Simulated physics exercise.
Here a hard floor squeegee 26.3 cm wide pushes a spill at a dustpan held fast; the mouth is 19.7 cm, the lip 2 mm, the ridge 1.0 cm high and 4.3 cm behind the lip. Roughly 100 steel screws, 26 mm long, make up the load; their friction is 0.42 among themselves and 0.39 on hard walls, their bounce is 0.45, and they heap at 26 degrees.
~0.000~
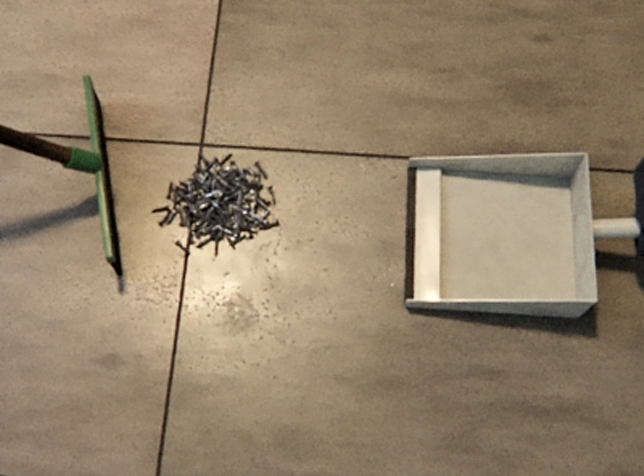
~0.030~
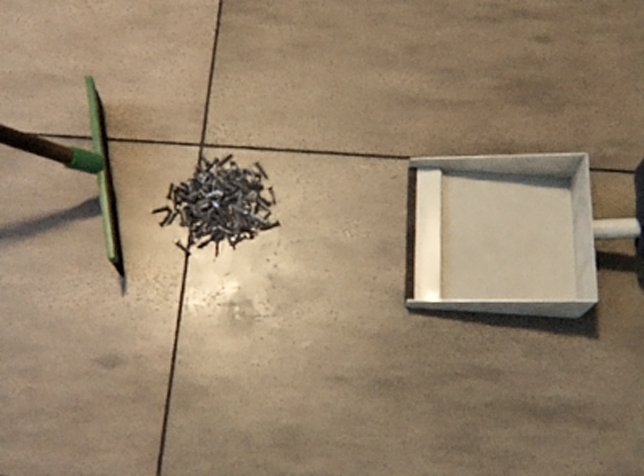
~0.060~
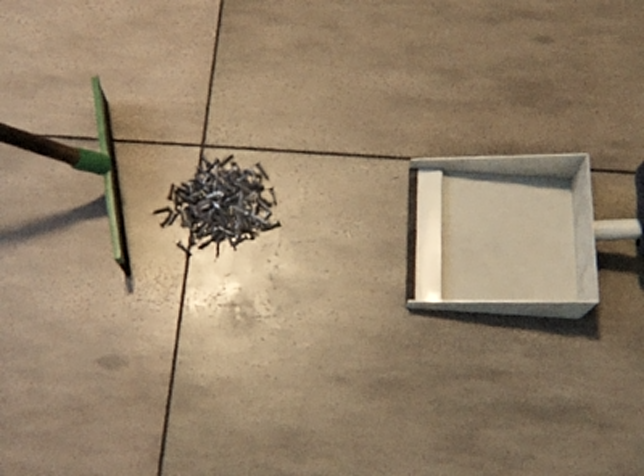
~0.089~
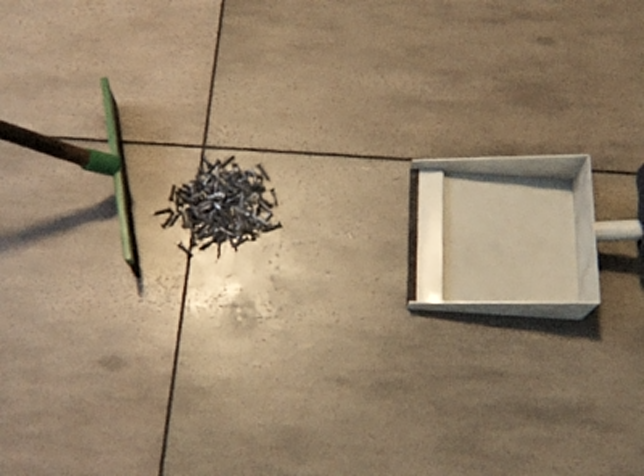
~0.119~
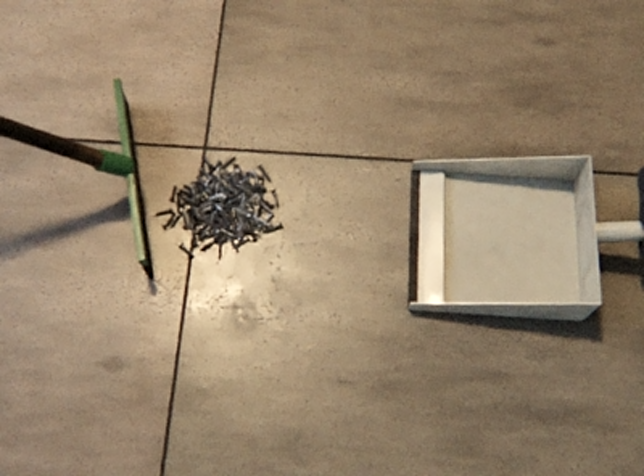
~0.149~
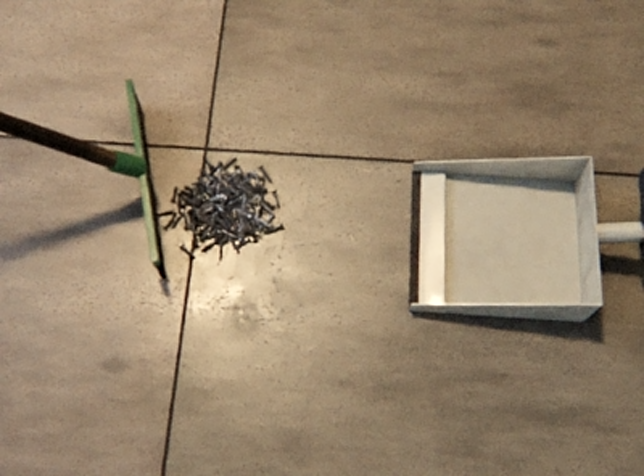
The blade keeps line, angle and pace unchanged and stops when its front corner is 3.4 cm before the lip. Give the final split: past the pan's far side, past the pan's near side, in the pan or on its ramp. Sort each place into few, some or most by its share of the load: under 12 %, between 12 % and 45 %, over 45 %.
Shares: Past the pan's far side: Some; past the pan's near side: Few; in the pan or on its ramp: Few.
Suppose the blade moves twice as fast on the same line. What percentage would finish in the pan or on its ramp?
Share: About 40 %.
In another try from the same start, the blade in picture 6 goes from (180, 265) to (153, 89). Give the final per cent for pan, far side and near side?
Pan: 25, far side: 25, near side: 0.
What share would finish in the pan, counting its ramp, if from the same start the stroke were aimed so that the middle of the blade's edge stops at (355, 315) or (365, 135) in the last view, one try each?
Close to 0 and 5 percent, in that order.
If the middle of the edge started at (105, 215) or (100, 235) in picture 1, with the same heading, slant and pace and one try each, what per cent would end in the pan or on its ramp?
Estimates: 5 percent and 0 percent.
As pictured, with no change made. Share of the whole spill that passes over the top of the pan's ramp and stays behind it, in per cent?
Around 0 in a hundred.
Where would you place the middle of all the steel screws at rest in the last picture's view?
Near (393, 197).
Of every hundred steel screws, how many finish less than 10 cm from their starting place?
Around 0 per cent, give or take.
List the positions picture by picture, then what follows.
Blade from (111, 258) to (88, 83), moved 0.0 cm, 0 of the pieces shifted so far; middle of the pieces at (218, 200); pan at (505, 241), in the first frame.
Blade from (113, 259) to (91, 83), moved 0.2 cm, 0 of the pieces shifted so far; middle of the pieces at (219, 200), in the second frame.
Blade from (119, 259) to (97, 84), moved 0.9 cm, 0 of the pieces shifted so far; middle of the pieces at (220, 201), in the third frame.
Blade from (129, 260) to (106, 85), moved 2.0 cm, 0 of the pieces shifted so far; middle of the pieces at (221, 202), in the fourth frame.
Blade from (143, 261) to (118, 86), moved 3.4 cm, 0 of the pieces shifted so far; middle of the pieces at (222, 203), in the fifth frame.
Blade from (156, 262) to (131, 87), moved 4.9 cm, 0 of the pieces shifted so far; middle of the pieces at (223, 204); pan at (510, 244). The blade's pace is about 0.50 m/s, heading 5 degrees away from the viewer's side, in the sixth frame.
Then, at 0.43 s, middle of the blade 21 cm from the lip; 0 % over the lip, far side 10 %, near side 0 %.
After 0.61 s, middle of the blade 12 cm from the lip; 0 % over the lip, far side 15 %, near side 0 %.
After 0.91 s, middle of the blade 7 cm from the lip; 5 % over the lip, far side 15 %, near side 0 %.
In the end, at 1.5 s, far side 15 %, near side 0 %, pan 5 %, in front of the lip or behind the blade 75 %.
